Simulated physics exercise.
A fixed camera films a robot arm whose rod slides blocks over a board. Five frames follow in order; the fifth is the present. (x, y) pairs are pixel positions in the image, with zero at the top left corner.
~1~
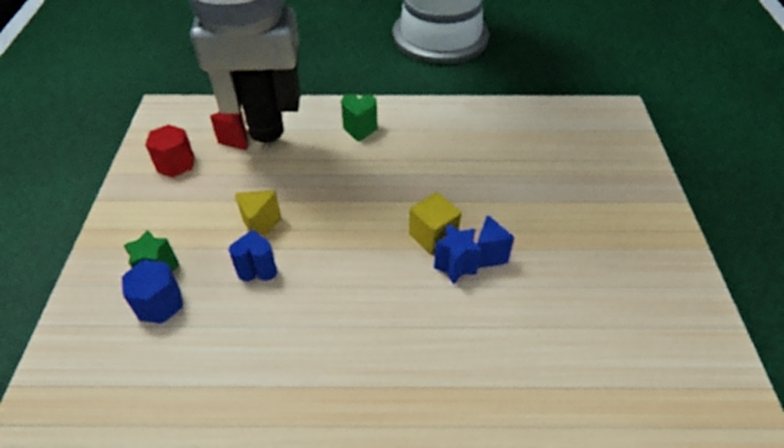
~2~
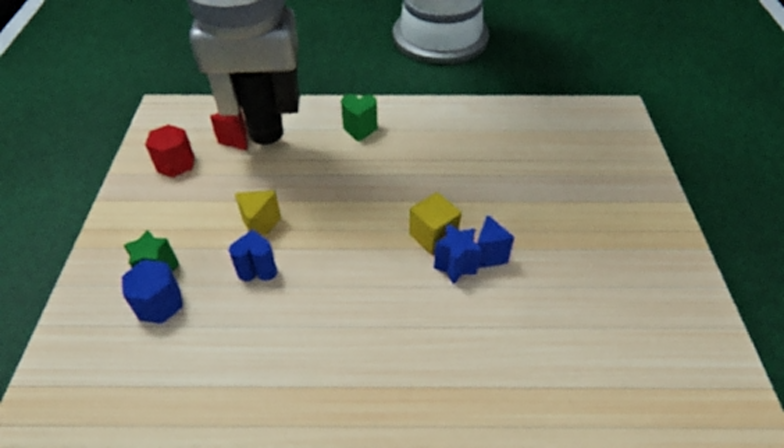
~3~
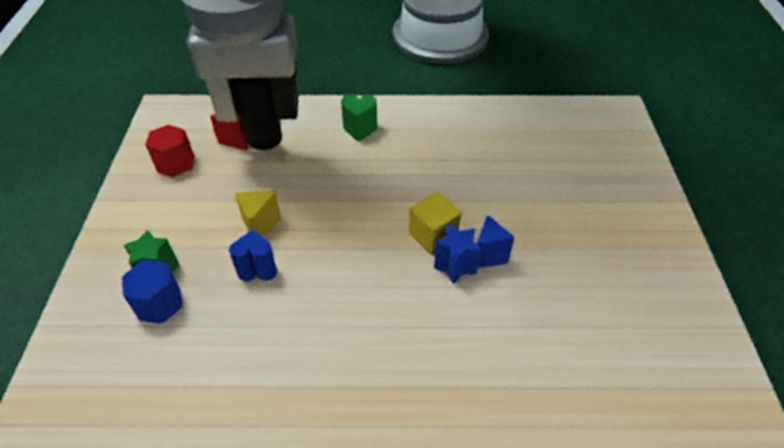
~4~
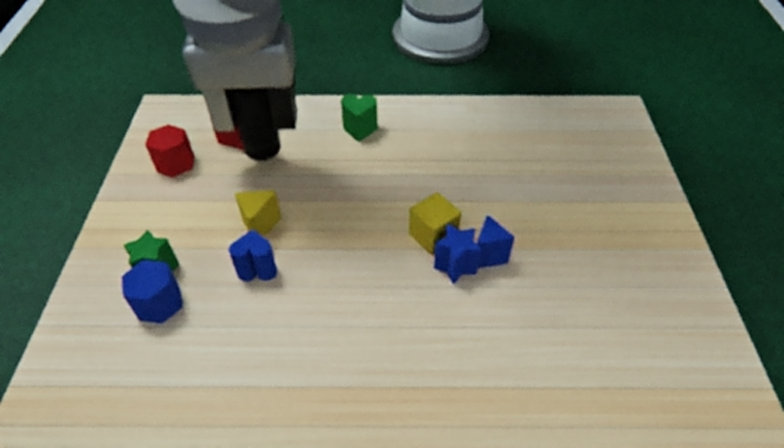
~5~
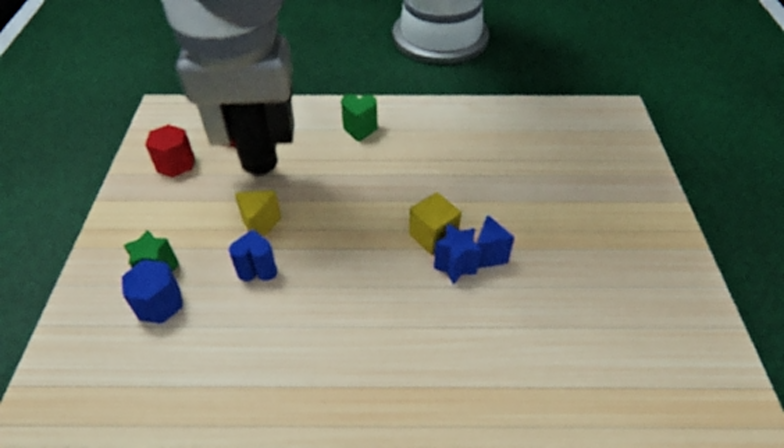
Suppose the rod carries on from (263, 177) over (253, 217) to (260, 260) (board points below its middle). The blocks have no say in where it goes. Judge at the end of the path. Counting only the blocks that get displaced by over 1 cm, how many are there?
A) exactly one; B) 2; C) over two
The correct letter is B.
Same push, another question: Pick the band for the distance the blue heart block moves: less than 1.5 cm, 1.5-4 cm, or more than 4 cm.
I reckon it covers between 1.5 and 4 cm.
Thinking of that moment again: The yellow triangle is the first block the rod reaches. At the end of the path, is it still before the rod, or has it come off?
Held in front.
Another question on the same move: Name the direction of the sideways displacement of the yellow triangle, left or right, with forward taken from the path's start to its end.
Gets pushed left.
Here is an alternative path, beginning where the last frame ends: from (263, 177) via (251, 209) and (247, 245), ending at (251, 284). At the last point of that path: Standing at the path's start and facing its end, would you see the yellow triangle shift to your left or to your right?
Measured against the direction from start to end, the yellow triangle shifts toward the left-hand side.
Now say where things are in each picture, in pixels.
Rod tip at (267, 132); block tops, red triangle partly hidden; blue heart block at (250, 244); yellow triangle at (253, 200), in the first picture.
Rod at (267, 134); blocks unchanged, in the second picture.
Rod at (265, 140); blocks unchanged, in the third picture.
Rod at (263, 149); blocks unchanged, in the fourth picture.
Rod at (260, 164); red triangle hidden; blue heart block at (250, 244); yellow triangle at (253, 200), in the fifth picture.
On the path given first. One third of the way, rod at (251, 190); nothing pushed yet.
Two thirds of the way, rod at (250, 219); blue heart block at (247, 251); yellow triangle at (264, 227), turned 40° anticlockwise.
At the end, rod at (256, 247); red triangle in place; blue heart block at (243, 268); yellow triangle at (279, 252), turned 40° anticlockwise.
